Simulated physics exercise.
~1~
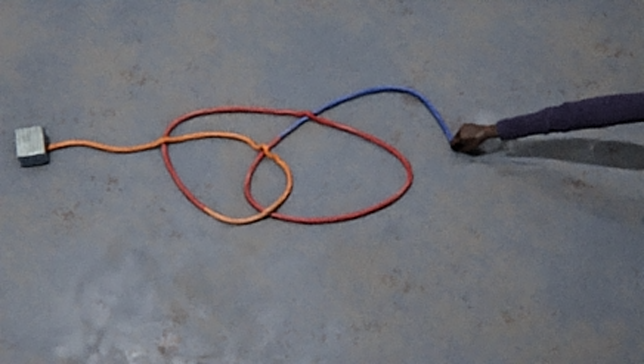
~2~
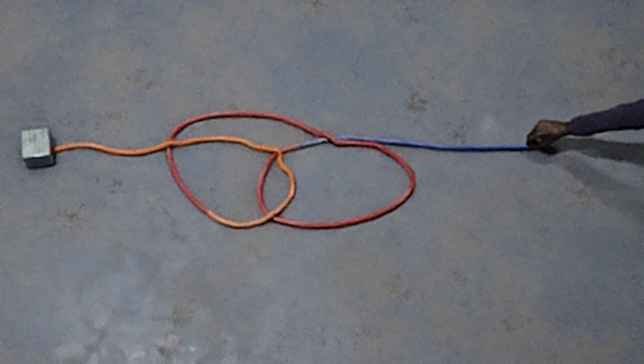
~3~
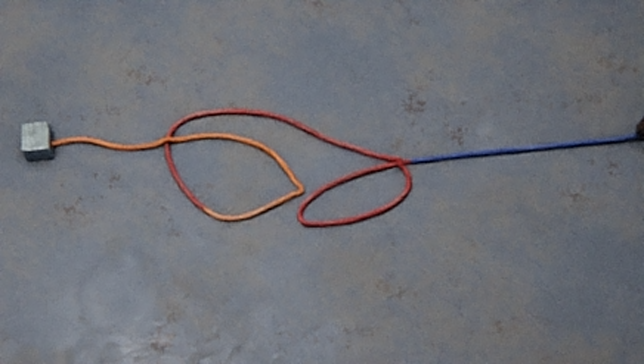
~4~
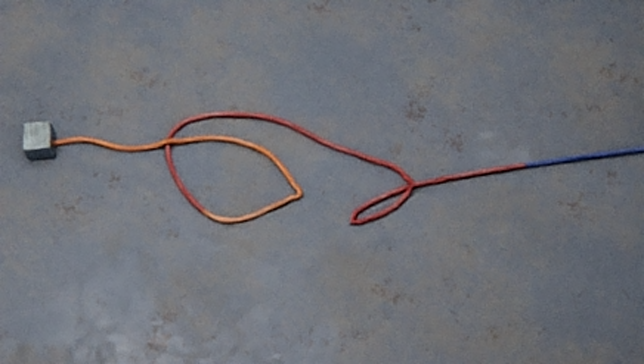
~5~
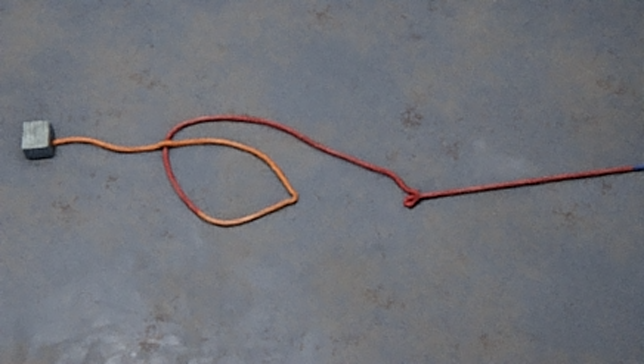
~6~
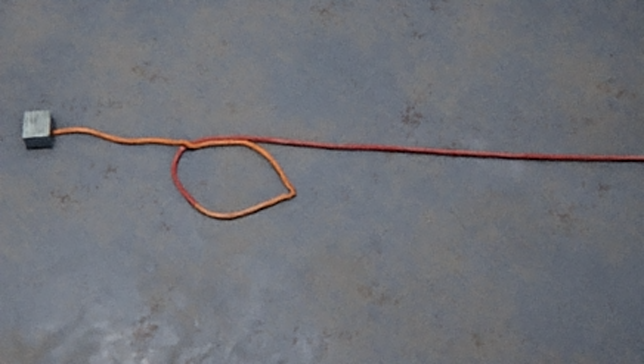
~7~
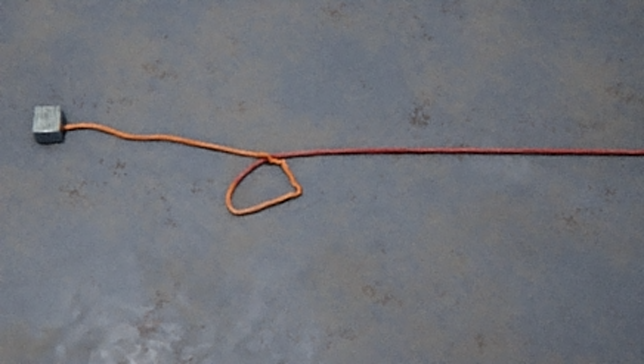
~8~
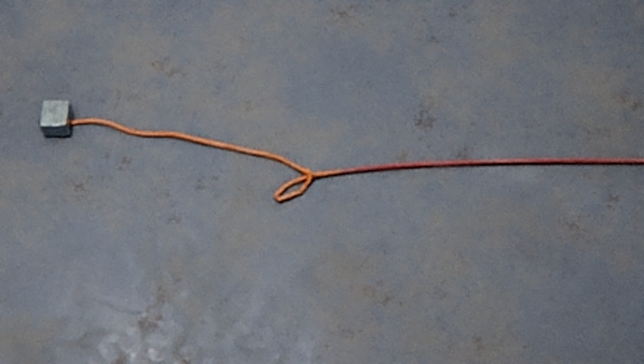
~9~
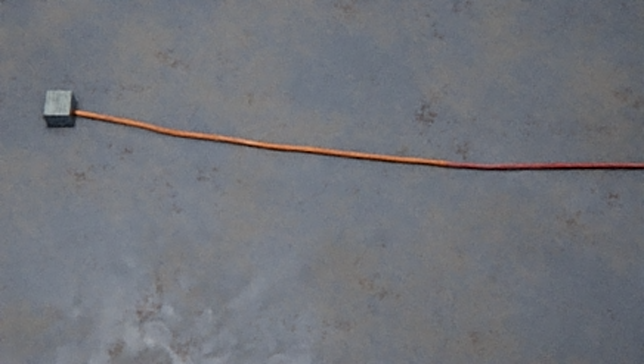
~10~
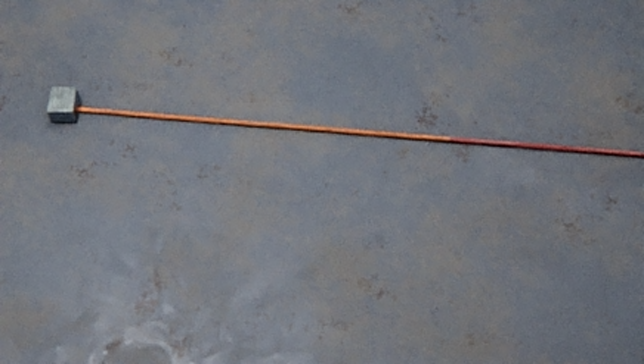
A rope dyed orange, red and blue lies in overlapping loops on a stained grey floor, its left end fixed to a small metal block. A dark-sleeved hand holds the blue end and draws it to the right, soon passing out of view. The right-hand loop narrows, shrinks to a tiny kink and pulls out. The remaining loop on the left then tightens in turn, dwindling to a small orange twist before it opens too. Finally the rope stretches from the block in a straight line, with no knot in sight.
